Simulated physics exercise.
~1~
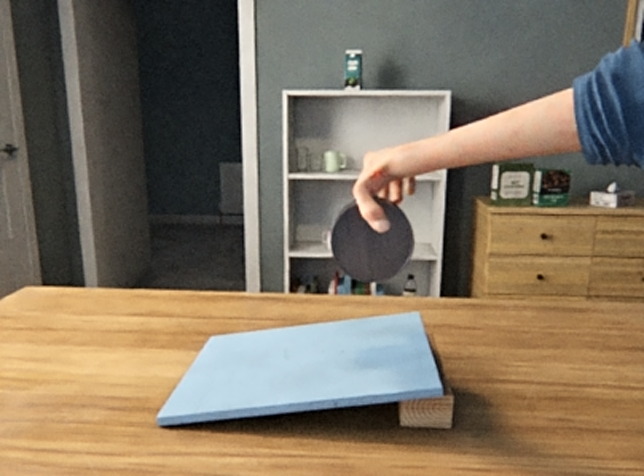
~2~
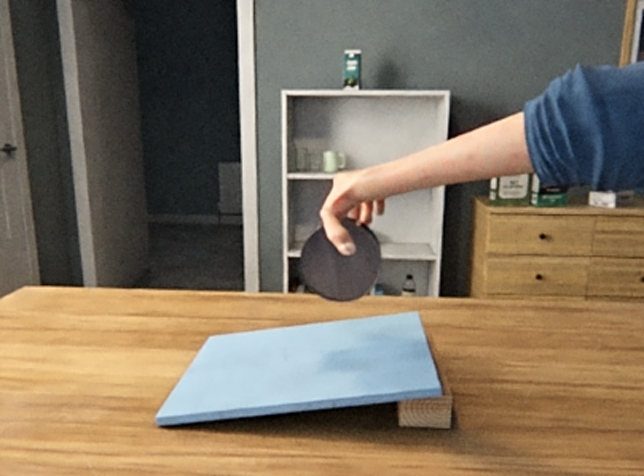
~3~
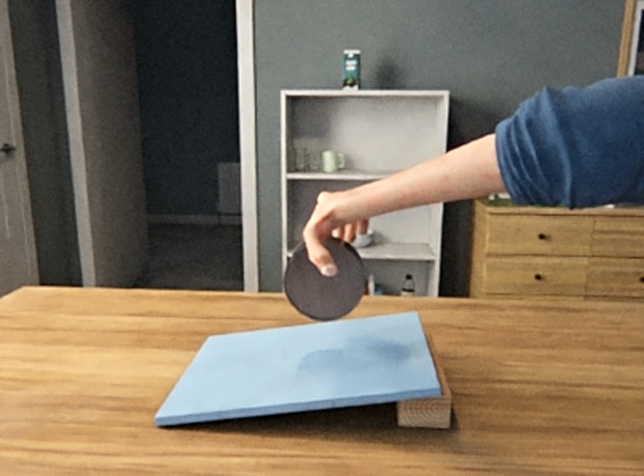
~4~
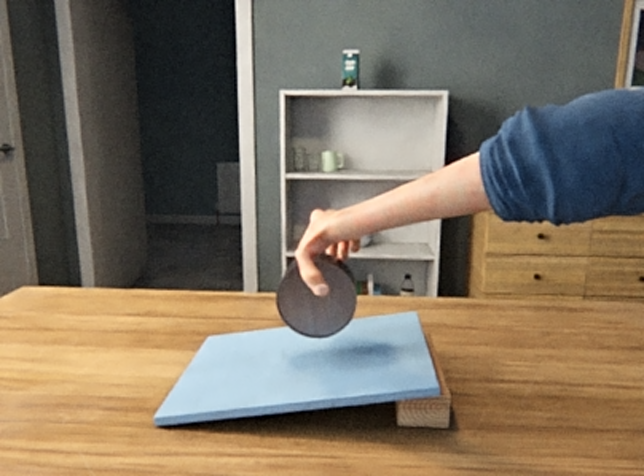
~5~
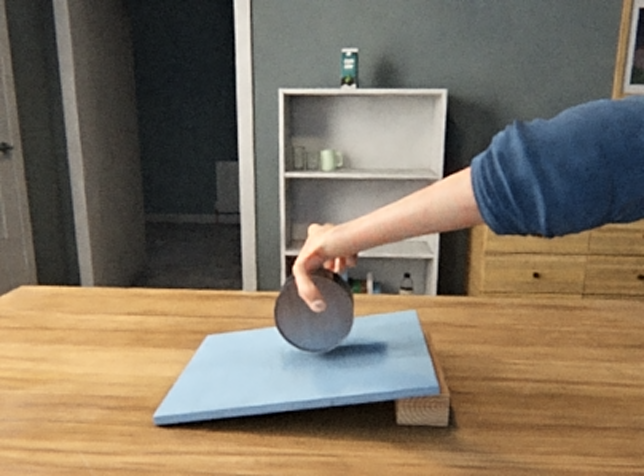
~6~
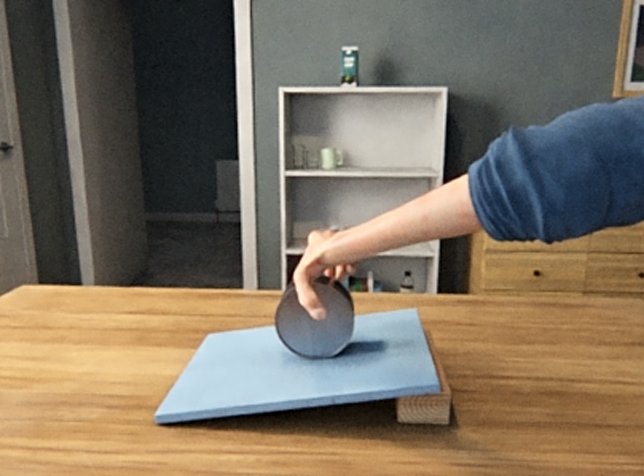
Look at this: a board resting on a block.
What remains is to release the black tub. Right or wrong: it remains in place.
Wrong, it moves down.
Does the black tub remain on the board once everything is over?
At the end, the black tub is no longer up there.
Then, 0.80 s later than the last frame, black tub now off the board.
Then, 1.30 s later than the last frame, things are still on the move.
Then, 1.80 s later than the last frame, as before.
When it is over, off the board, black tub. The black tub goes downhill.
